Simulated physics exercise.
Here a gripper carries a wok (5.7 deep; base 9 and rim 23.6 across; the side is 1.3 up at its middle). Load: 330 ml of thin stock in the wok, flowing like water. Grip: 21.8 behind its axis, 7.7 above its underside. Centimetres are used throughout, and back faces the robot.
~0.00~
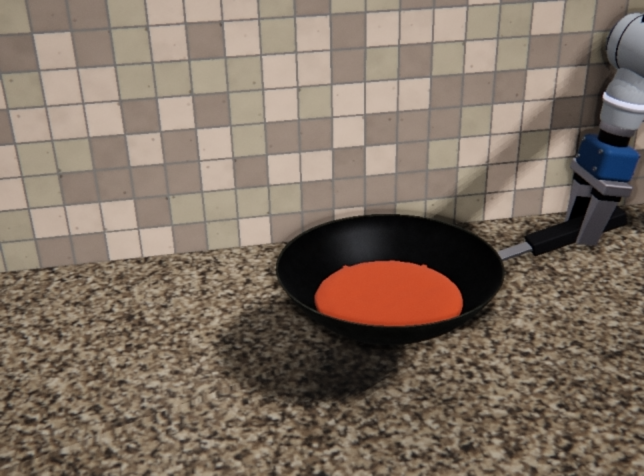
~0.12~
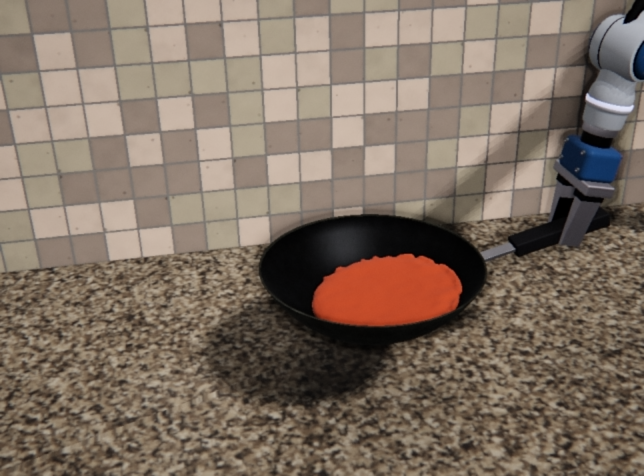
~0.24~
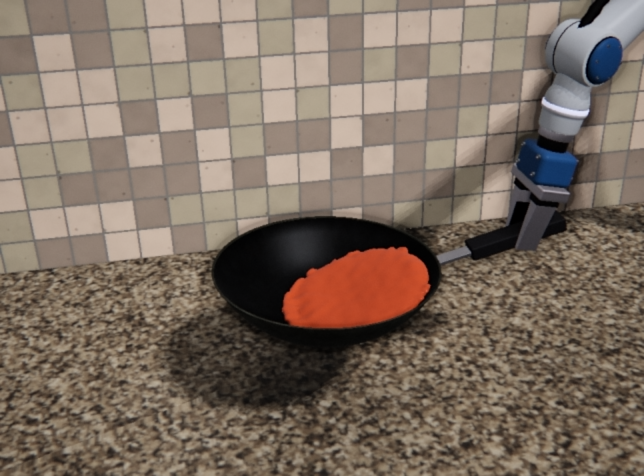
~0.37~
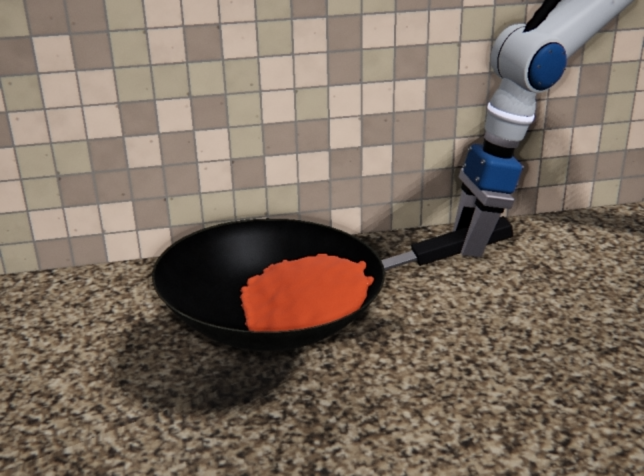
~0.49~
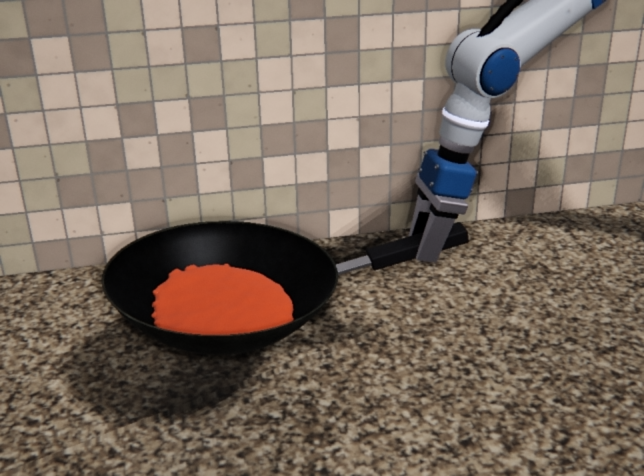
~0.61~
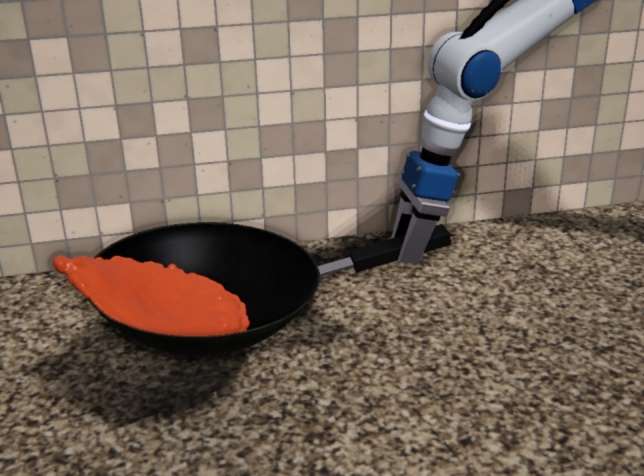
A black wok holding orange liquid slides left across a speckled countertop, its handle gripped by a robot arm. The liquid first banks up on the right side, toward the handle, then flows back across the wok as it slows, and surges up the left side, poking out over the rim.
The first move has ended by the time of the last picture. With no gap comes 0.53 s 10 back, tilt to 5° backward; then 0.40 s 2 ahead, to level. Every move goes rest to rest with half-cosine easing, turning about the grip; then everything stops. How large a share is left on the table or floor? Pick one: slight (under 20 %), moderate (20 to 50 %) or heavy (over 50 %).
Moderate.
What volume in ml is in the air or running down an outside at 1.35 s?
It comes to close to 10 ml.
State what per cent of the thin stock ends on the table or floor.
Something like 30 in a hundred.
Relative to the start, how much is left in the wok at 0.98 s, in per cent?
I'd estimate roughly 85 in a hundred.
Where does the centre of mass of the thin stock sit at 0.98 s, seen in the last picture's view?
Roughly at (311, 292).
After 0.98 s, tilted 5° backward, liquid up to 25 above the table; 290 ml in the wok, 40 ml on the table or floor.
After 1.35 s, tilted 2° backward, liquid up to 15 above the table; 230 ml in the wok, 95 ml on the table or floor, 10 ml in the air or running down outside.
After 1.74 s, level, liquid up to 16 above the table; 230 ml in the wok, 105 ml on the table or floor.
After 2.54 s, level, liquid up to 13 above the table; 230 ml in the wok, 105 ml on the table or floor.
In the end, 230 ml in the wok, 105 ml on the table or floor. That is 32 % on the table or floor.
